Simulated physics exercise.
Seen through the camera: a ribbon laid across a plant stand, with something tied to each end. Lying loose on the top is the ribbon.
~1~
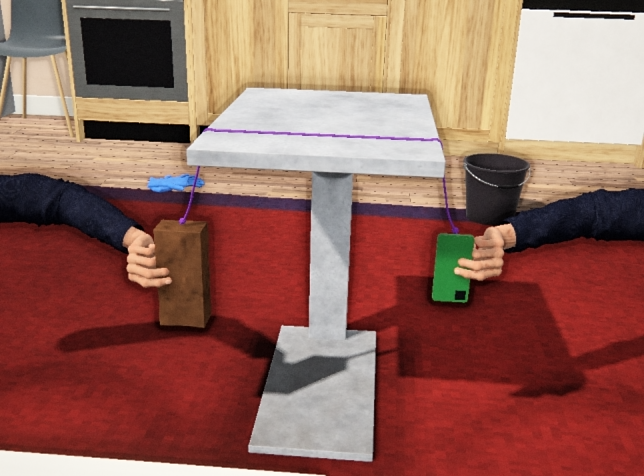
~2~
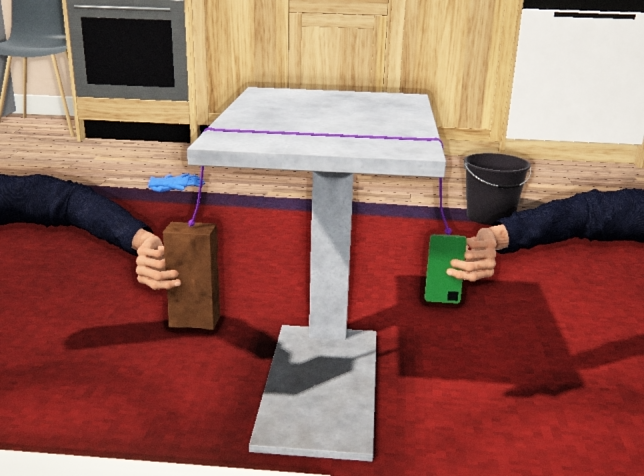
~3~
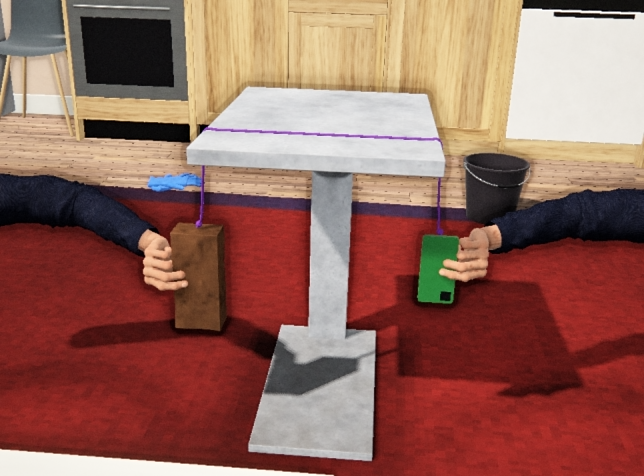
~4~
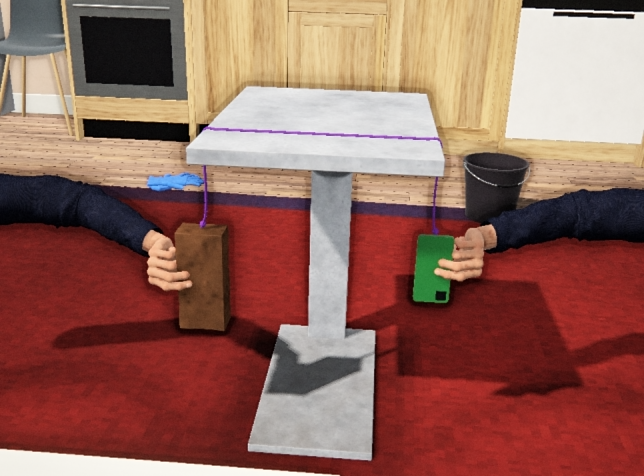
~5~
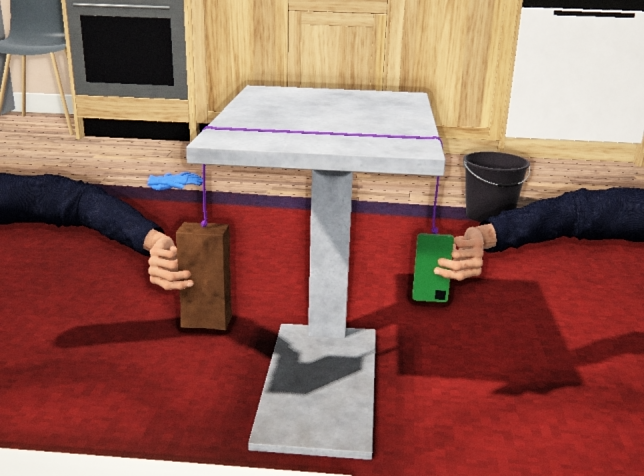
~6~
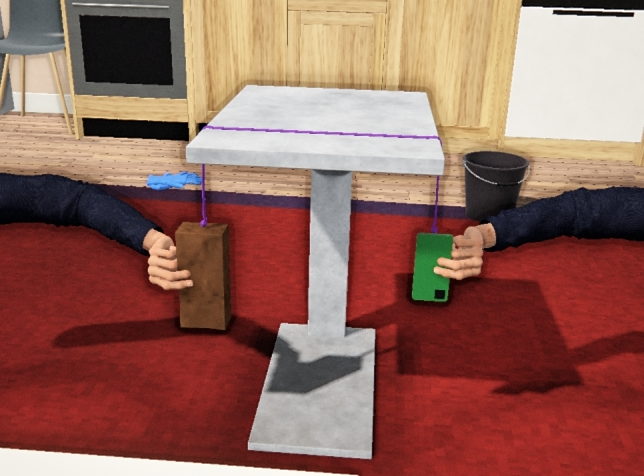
Two hands move a brown brick and green phone, tied by ribbon, slightly inward.
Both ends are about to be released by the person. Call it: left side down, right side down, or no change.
Left side down.
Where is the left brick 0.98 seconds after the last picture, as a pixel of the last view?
Close to (209, 386).
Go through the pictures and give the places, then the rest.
The first picture shows left brick (184, 274); right phone (453, 268); ribbon over the top (321, 135).
The second picture shows left brick (193, 276); right phone (445, 269).
The third picture shows left brick (200, 277); right phone (438, 269).
The fourth picture shows left brick (204, 277); right phone (433, 269).
The fifth picture shows left brick (205, 276); right phone (433, 268).
The sixth picture shows left brick (205, 276); right phone (433, 268); ribbon over the top (320, 133).
Then, 0.48 s after the last picture, left brick lower near (212, 353); right phone higher near (481, 145).
Then, 0.98 s after the last picture, left brick down on the floor near (209, 386); right phone pulled up onto the top near (219, 132).
Then, 1.50 s after the last picture, left brick down on the floor near (209, 386); right phone lower near (225, 365).
At rest, left brick down on the floor near (210, 386); right phone down on the floor. The ribbon sinks on the left side.
